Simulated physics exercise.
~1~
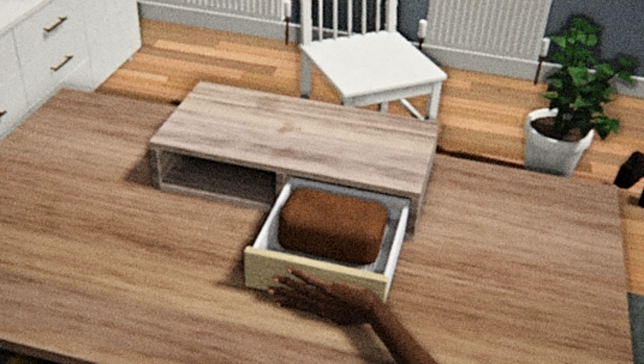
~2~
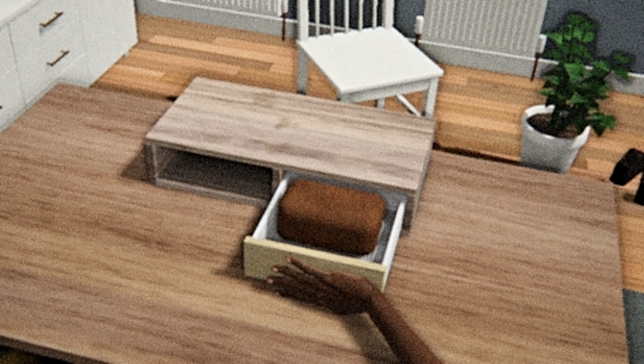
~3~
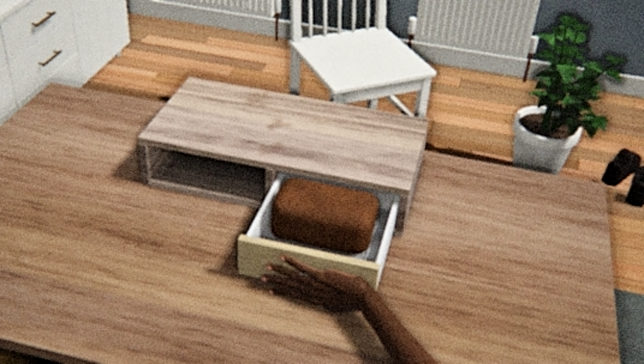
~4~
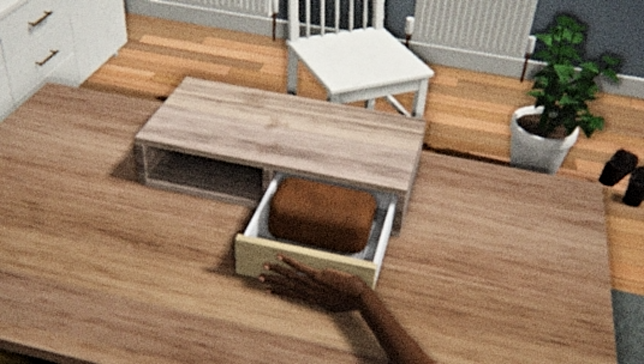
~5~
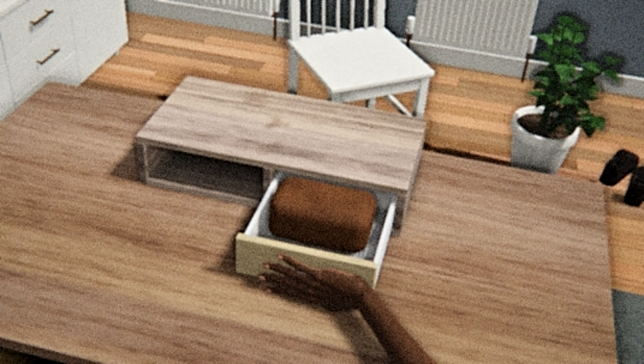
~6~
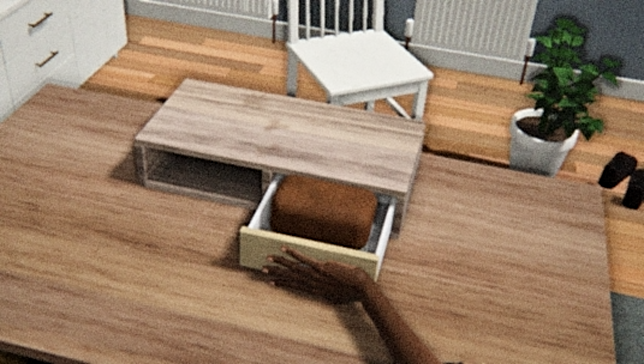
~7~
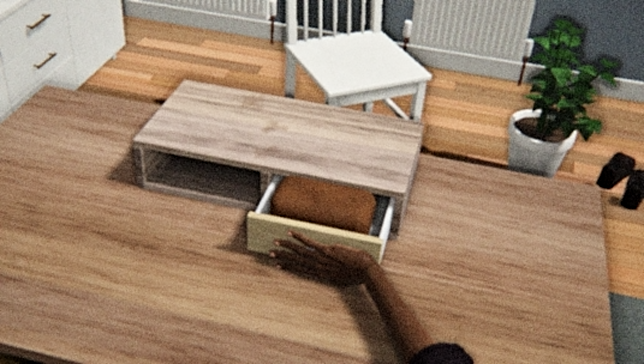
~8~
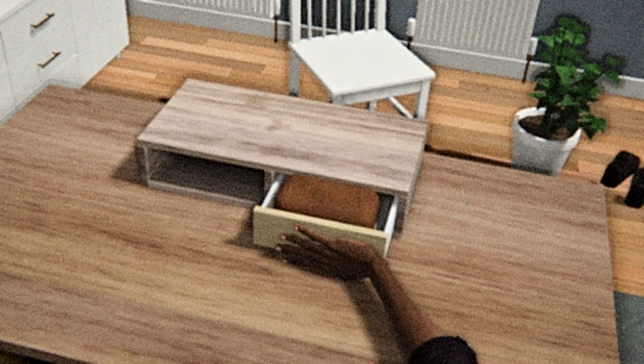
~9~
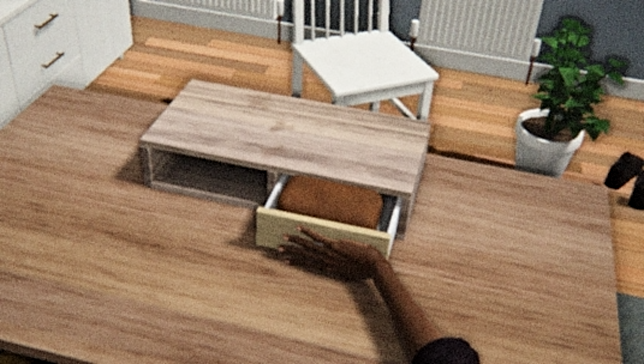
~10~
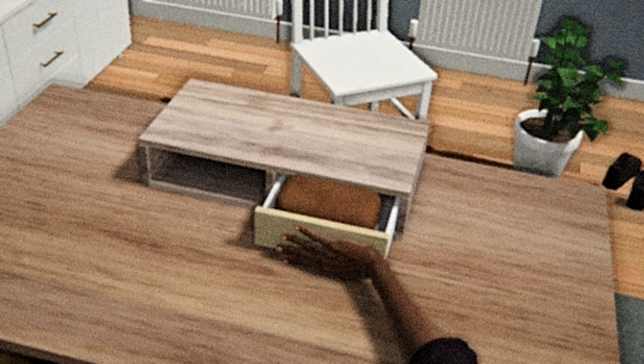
On a wooden table, a hand pushes a loaf-filled drawer inward, leaving it partly open.
